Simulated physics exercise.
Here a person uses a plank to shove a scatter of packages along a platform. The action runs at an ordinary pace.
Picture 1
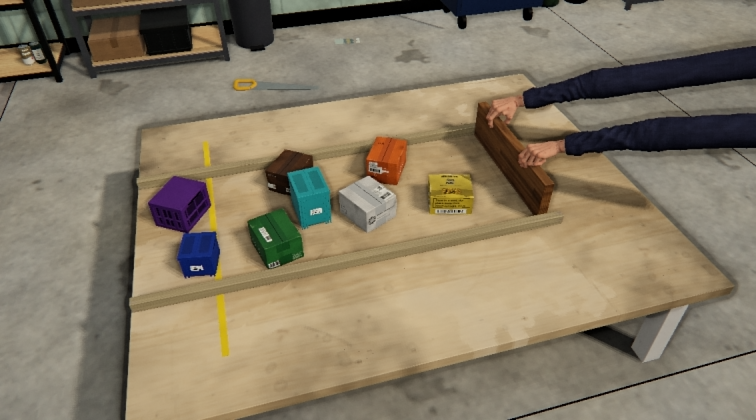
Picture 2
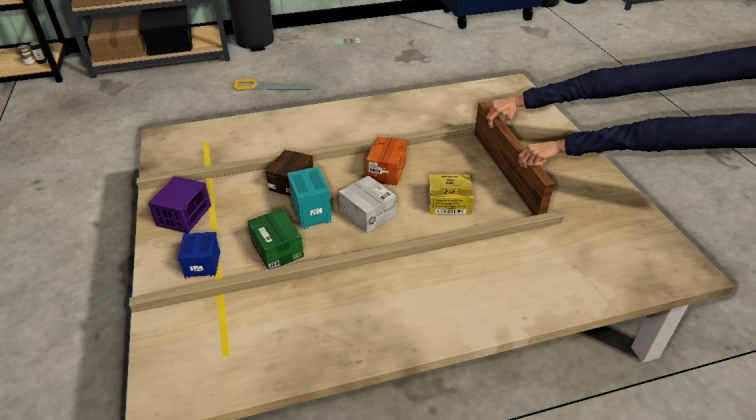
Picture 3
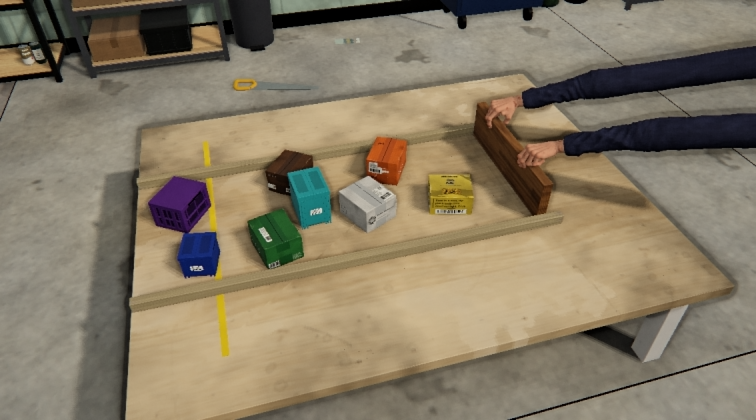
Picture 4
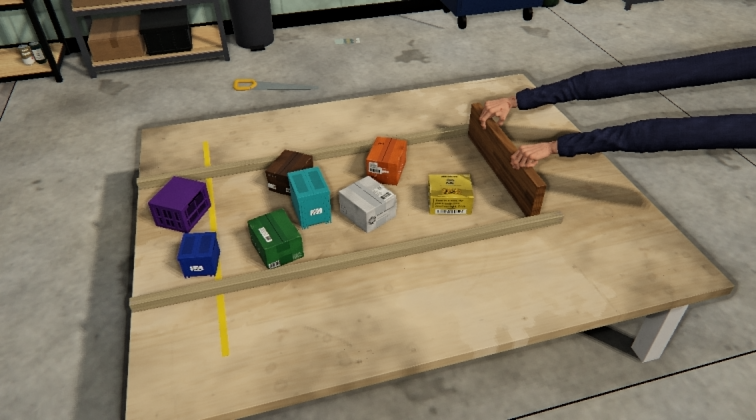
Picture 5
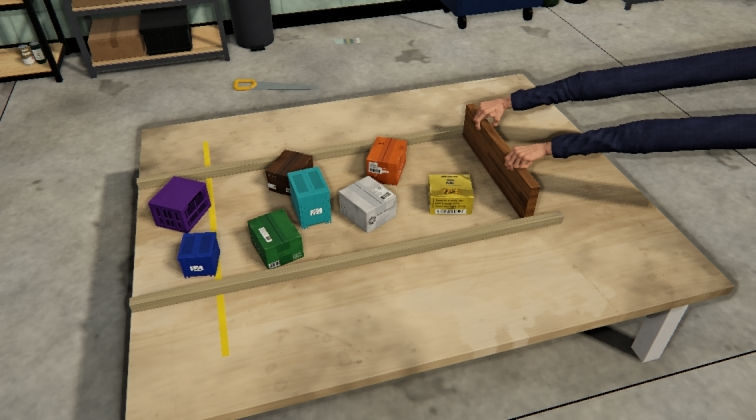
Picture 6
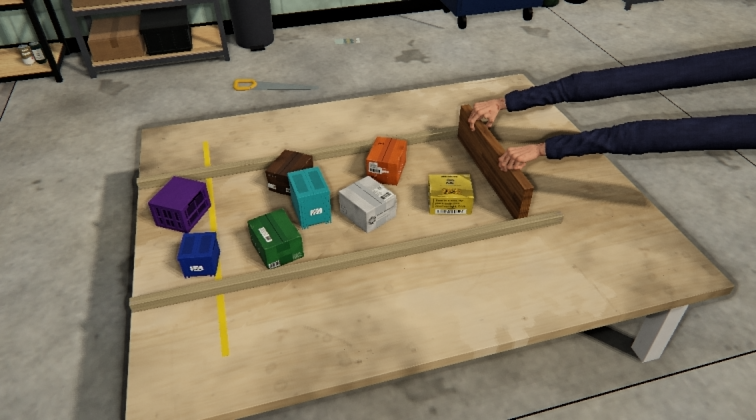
The clip shows eight colored boxes and crates scattered on a wooden table between two rails, while two hands grip a brown plank at the right and slide it slightly left toward the yellow box; the boxes stay still.
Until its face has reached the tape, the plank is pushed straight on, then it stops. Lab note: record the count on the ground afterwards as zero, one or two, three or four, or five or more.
So the tally of ones that come down is three, perhaps four, really.
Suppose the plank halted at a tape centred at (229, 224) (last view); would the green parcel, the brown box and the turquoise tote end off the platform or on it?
I'd say the green parcel stays aboard, the brown box stays aboard and the turquoise tote stays aboard.
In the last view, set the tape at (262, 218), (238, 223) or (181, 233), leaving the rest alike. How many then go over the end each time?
Result per try: 0; 2; 6.
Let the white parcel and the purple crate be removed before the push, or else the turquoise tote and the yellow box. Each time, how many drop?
Tally of falls: 1 for the first try, 0 for the second.
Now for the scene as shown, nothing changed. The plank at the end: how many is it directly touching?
The count in contact is 2.
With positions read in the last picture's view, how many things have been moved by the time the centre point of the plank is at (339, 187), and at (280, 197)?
Counts: 6 and 8.
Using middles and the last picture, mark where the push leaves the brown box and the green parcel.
Going in order, first (158, 190) and next (140, 277).
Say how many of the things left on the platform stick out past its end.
The figure is 2.
Soon after, none off yet; purple crate at rest near (181, 204); blue tote at rest near (200, 255); green parcel displaced a little near (270, 241).
In the end, the number that fall off is three or four; gone, turquoise tote, blue tote and purple crate.
